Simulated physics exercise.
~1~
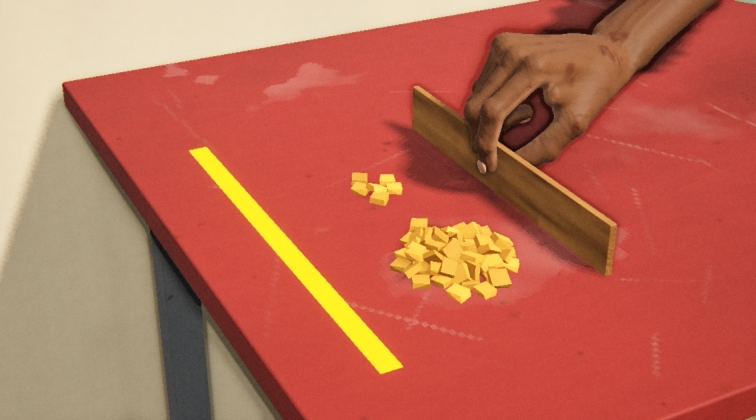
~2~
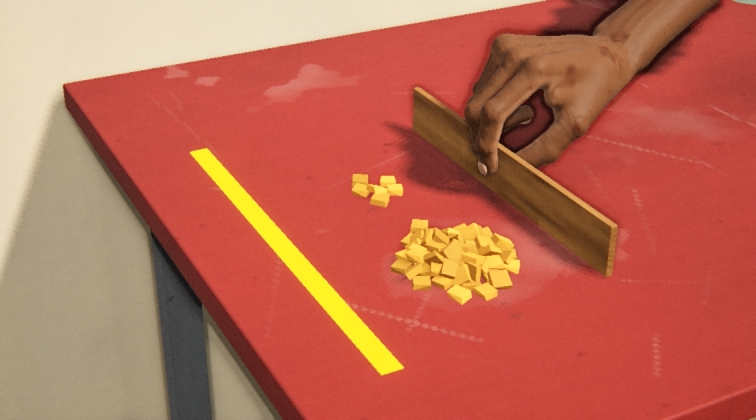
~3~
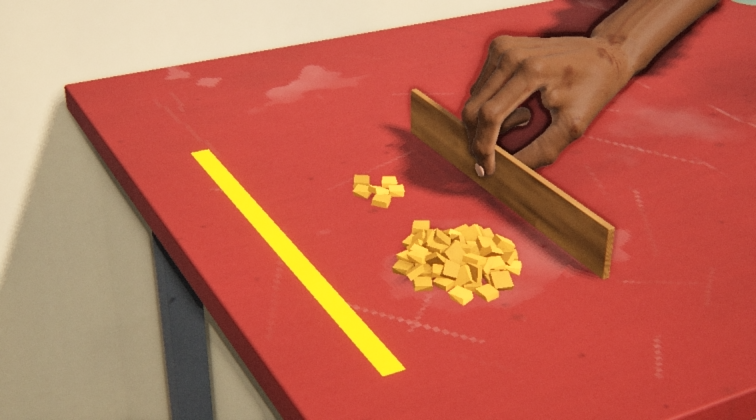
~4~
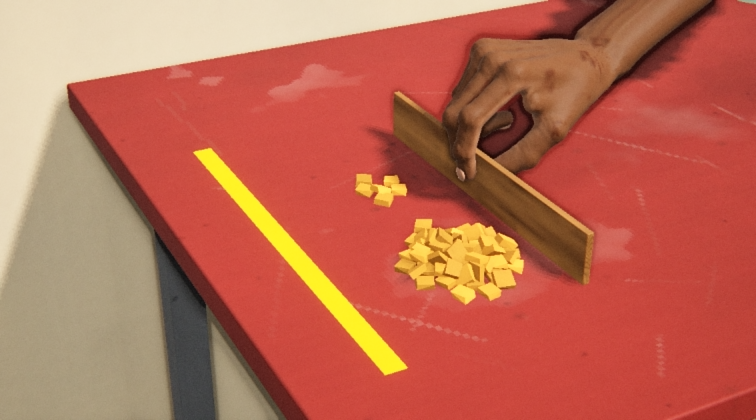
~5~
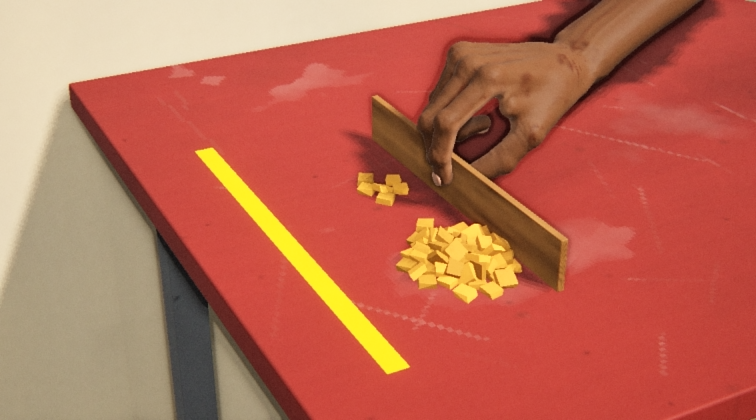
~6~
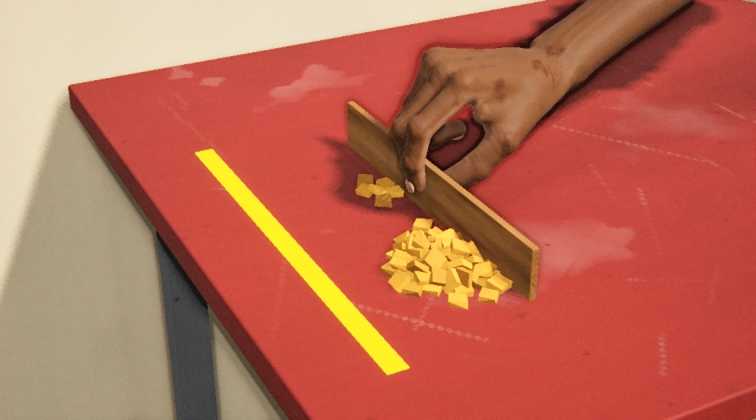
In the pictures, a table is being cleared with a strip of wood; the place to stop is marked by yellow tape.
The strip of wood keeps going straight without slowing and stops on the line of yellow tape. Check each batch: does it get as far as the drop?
The front batch gets there, partly falling; the back batch stops short.
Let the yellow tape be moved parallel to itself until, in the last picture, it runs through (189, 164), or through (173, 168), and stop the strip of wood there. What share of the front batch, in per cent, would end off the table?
With the first line you'd get 50 % off the table, and with the second 70 %.
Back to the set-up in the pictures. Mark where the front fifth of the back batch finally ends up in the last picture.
About (225, 223).
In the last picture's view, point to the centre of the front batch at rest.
Roughly (287, 305) in pixels.
Then, 0.43 s on from there, strip of wood still moving, near (353, 184); front batch all on the table, its front near (312, 292); back batch all on the table, its front near (296, 206).
Then, 0.89 s on from there, strip of wood stopped at the yellow tape; front batch only a few over the edge; back batch all on the table, its front near (221, 224).
Then, 1.17 s on from there, strip of wood stopped at the yellow tape; front batch a little over the edge; back batch all on the table, its front near (221, 224).
In the end, strip of wood stopped at the yellow tape; front batch a little over the edge; back batch all on the table, its front near (221, 224).
